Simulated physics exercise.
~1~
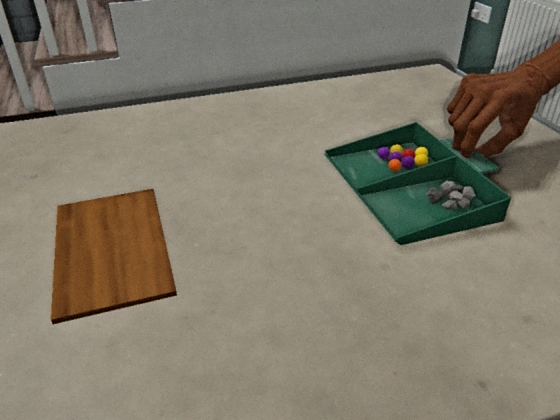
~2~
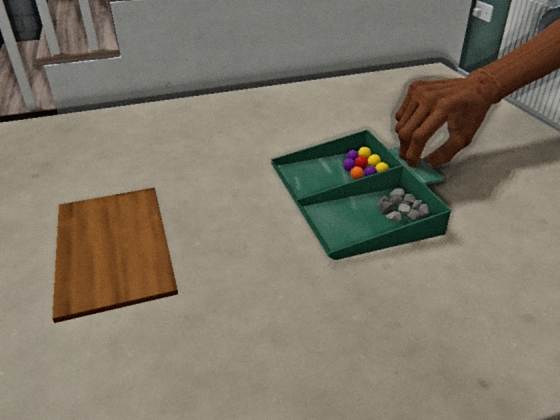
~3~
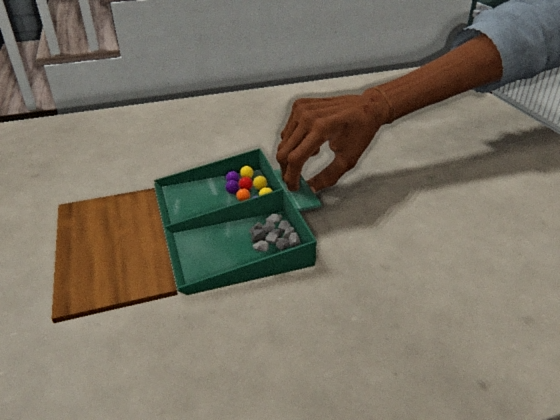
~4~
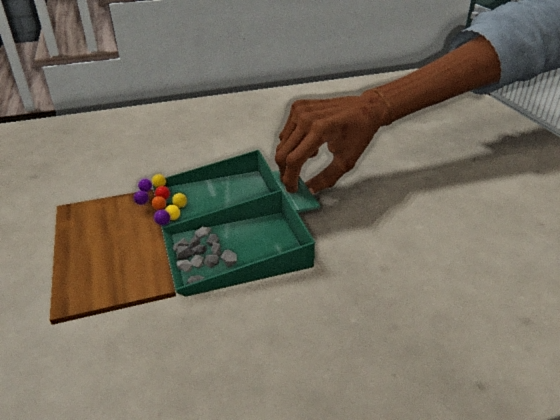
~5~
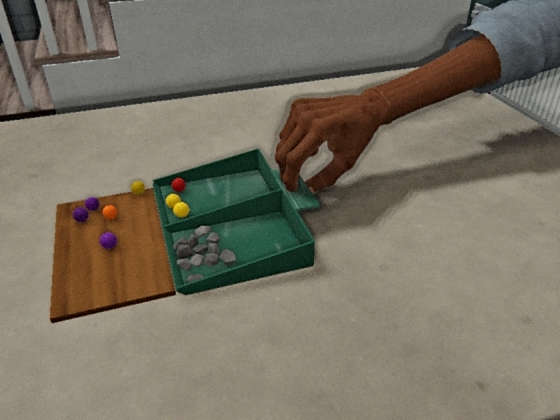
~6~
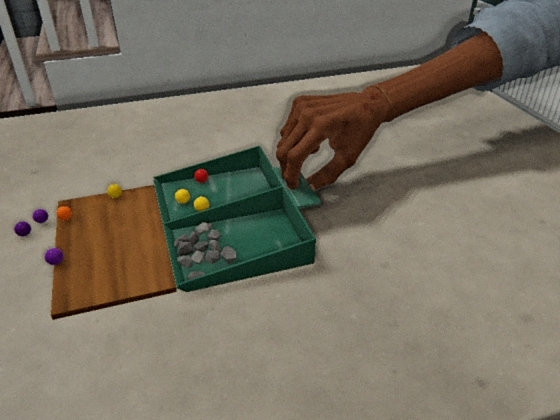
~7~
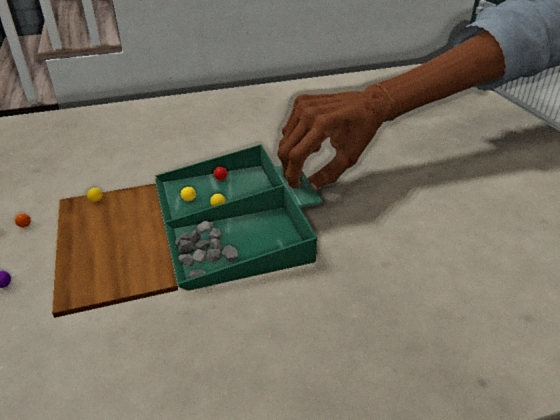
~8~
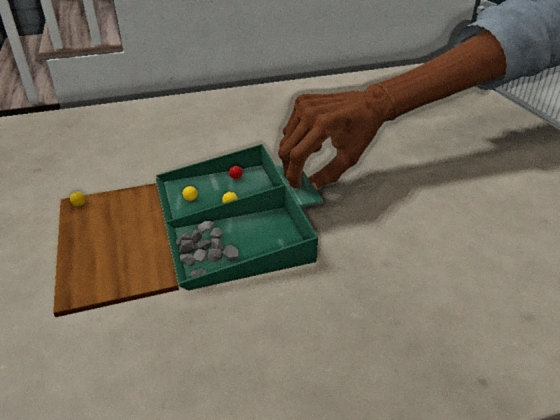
A hand slid a green two-part tray left until it stopped against a wooden board, and the colourful balls and grey stones shot forward; the stones stayed inside, while most of the balls spilled across the board, leaving three in the tray.
